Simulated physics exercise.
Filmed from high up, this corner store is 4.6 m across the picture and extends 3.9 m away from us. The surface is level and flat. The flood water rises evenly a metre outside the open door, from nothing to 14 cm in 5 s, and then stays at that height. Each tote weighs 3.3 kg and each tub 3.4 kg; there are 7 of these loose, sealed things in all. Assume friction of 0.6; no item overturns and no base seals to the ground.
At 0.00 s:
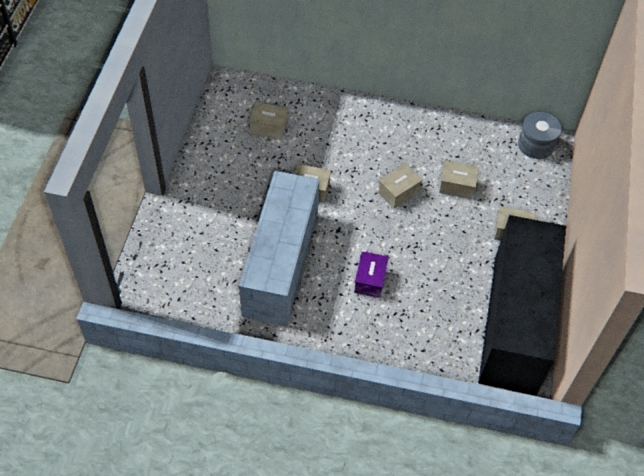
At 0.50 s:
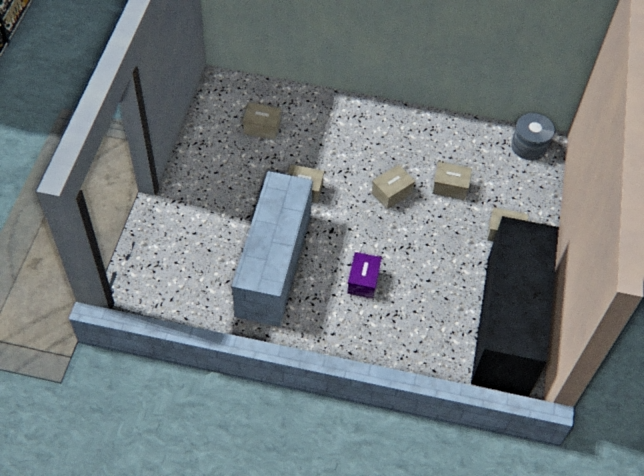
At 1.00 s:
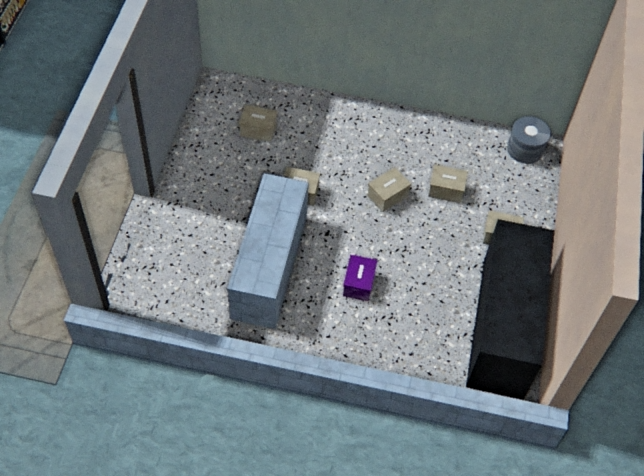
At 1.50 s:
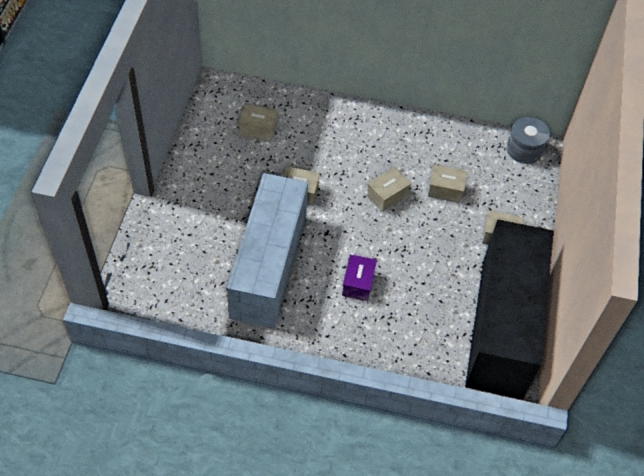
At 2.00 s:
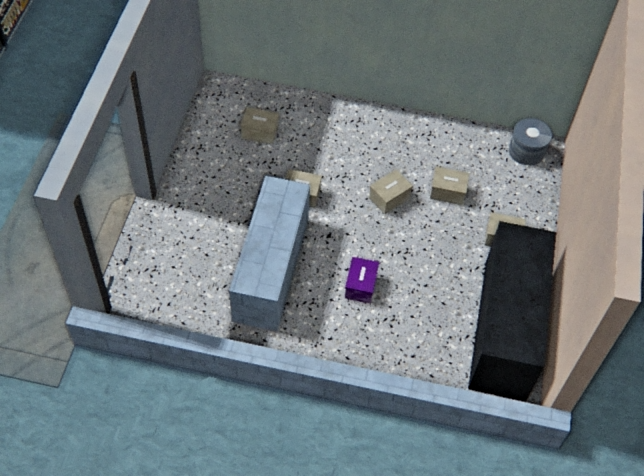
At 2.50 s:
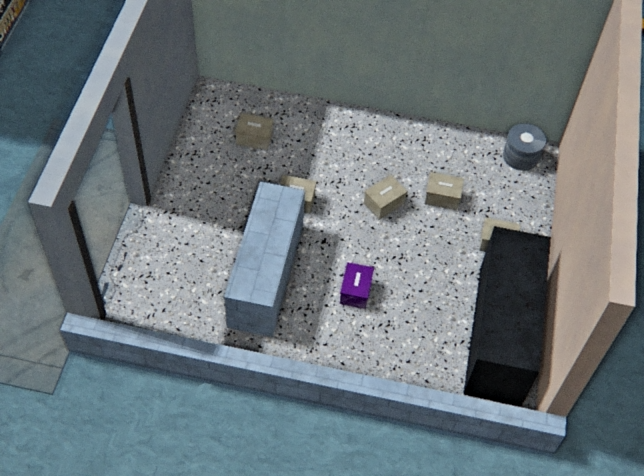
Purple tote resting on the speckled floor of a small open-topped store among tan boxes, nothing inside moving as the view drifts slightly.
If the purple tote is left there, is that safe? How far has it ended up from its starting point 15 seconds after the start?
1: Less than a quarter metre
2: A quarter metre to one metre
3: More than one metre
1, less than a quarter metre.
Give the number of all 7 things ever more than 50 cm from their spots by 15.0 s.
Result: 4.
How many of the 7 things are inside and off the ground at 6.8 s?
The count is 0.
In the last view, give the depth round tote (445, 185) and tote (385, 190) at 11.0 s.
About 3 and 2 cm.
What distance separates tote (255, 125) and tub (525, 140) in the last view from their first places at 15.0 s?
First 100 cm, then 50 cm.
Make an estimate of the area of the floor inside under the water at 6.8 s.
Near 7.0 m2 in all.
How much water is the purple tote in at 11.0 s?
Depth: About 1 cm.
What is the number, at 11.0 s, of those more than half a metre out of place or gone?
1 in all.
After 3.5 s the purple tote is near (357, 280), 0.0 m from its start, aground; 0 afloat.
After 6.8 s the purple tote is near (357, 280), 0.0 m from its start, aground; 0 afloat.
After 11.0 s the purple tote is near (357, 280), 0.0 m from its start, aground; 2 afloat.
After 15.0 s the purple tote is near (363, 280), 0.1 m from its start, afloat; 7 afloat.
